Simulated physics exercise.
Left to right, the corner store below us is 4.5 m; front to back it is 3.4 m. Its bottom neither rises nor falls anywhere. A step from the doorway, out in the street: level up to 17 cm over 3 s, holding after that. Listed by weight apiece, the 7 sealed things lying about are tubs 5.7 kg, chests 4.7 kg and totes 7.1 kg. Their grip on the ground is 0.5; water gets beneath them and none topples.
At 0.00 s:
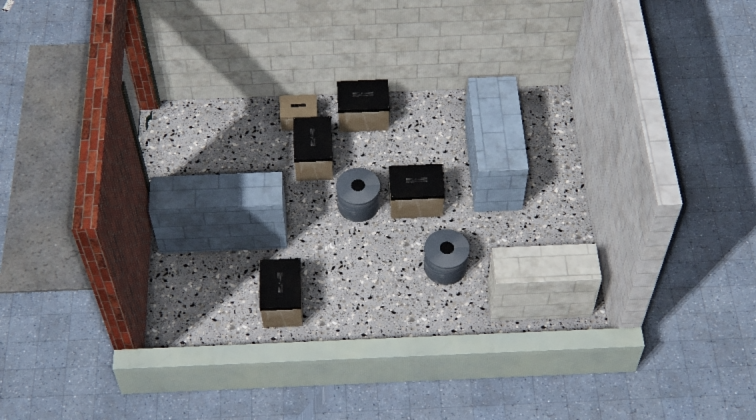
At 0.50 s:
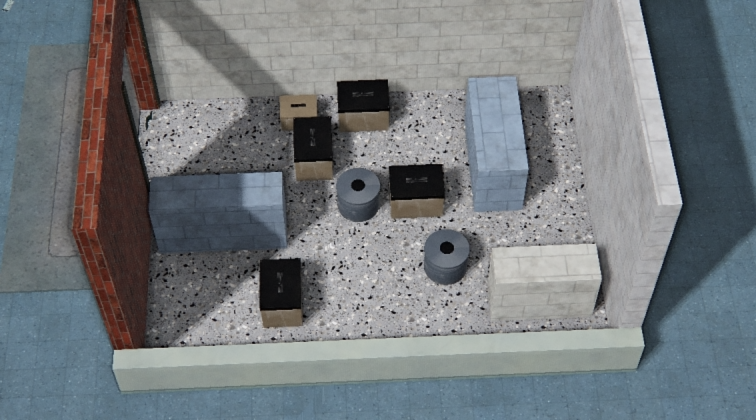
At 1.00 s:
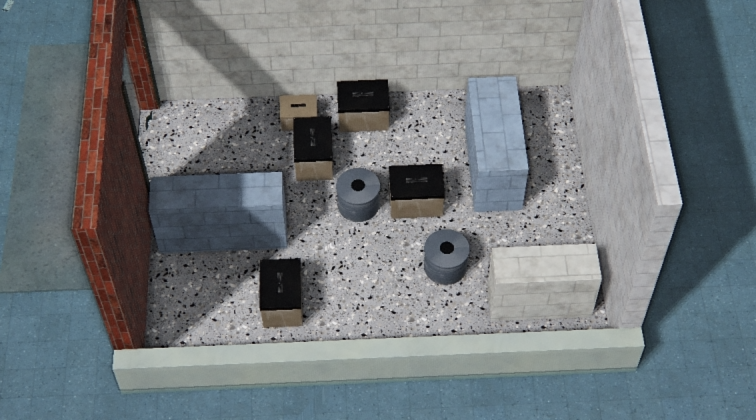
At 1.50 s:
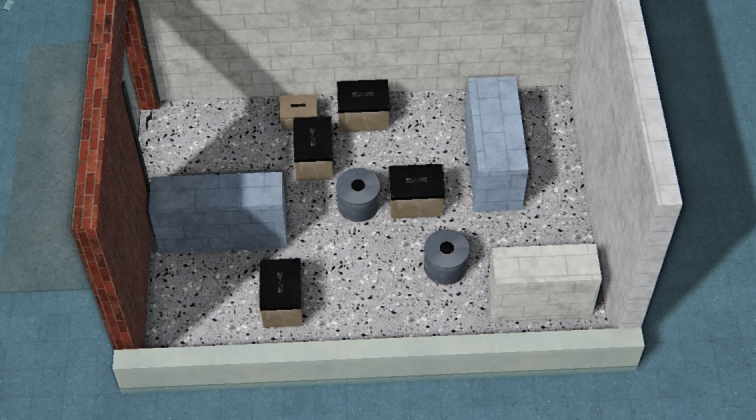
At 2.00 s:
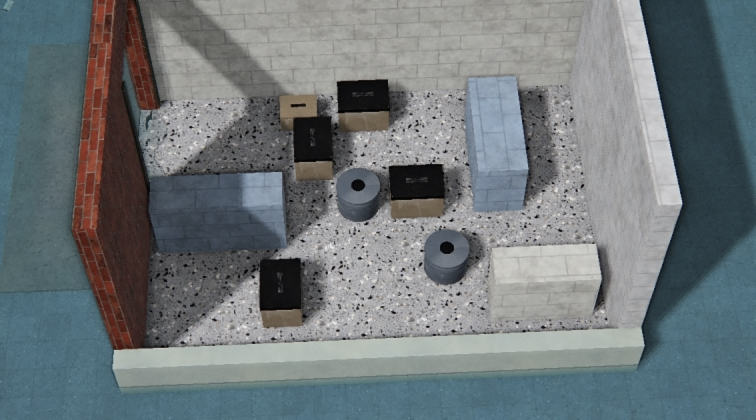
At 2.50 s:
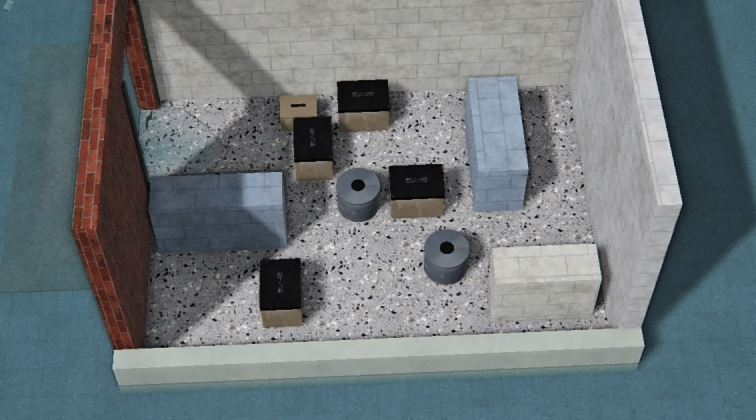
A roofless room with a brick wall at left and pale block walls behind and at right is seen from high above its low front edge. On its speckled floor sit blue-grey and whitish blocks, black-topped tan boxes and two grey cylinders. Bluish water spreads over the paving outside, then a thin patch creeps in at left, while the objects and camera stay still.
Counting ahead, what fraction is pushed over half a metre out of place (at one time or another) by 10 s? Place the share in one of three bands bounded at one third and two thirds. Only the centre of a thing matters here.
It goes in the band two thirds or more.
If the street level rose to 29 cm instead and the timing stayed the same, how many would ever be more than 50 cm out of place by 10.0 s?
With that change, 7 of them.
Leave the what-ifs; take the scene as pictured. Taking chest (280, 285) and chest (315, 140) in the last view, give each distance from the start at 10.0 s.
They've ended up 20 cm and 200 cm away, in that order.
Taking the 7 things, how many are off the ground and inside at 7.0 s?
At that time the total is 4.
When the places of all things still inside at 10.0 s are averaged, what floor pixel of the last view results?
Close to pixel (405, 270).
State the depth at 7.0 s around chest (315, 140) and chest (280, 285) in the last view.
First roughly 8 cm, second roughly 0 cm.
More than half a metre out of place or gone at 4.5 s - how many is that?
By my tally, 1.
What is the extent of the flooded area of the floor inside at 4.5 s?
That flooded area is roughly 5.5 m2.
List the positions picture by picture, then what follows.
The first picture shows a tub at (447, 248), on the bottom; a chest at (313, 138), on the bottom; water covers 0.0 m2; 0 of 7 have shifted.
The second picture shows a tub at (447, 248), on the bottom; a chest at (313, 138), on the bottom; water covers 0.0 m2; 0 of 7 have shifted.
The third picture shows a tub at (447, 248) rests on the ground; a chest at (313, 138) rests on the ground; 0.0 m2 under water; 0 of 7 have shifted.
The fourth picture shows a tub at (447, 248), on the bottom; a chest at (313, 138), on the bottom; 0.0 m2 under water; 0 of 7 have shifted.
The fifth picture shows a tub at (447, 248), on the bottom; a chest at (313, 138), on the bottom; 0.0 m2 under water; 0 of 7 have shifted.
The sixth picture shows a tub at (447, 248), on the bottom; a chest at (313, 138) rests on the ground; 0.6 m2 under water; 0 of 7 have shifted.
After 3.5 s 0 of 7 are over 50 cm from their spots; 0 afloat.
After 4.5 s 1 of 7 are over 50 cm from their spots; 1 afloat.
After 7.0 s 6 of 7 are over 50 cm from their spots; 4 afloat.
After 10.0 s 6 of 7 are over 50 cm from their spots, and 6 have been at some point; 6 afloat.
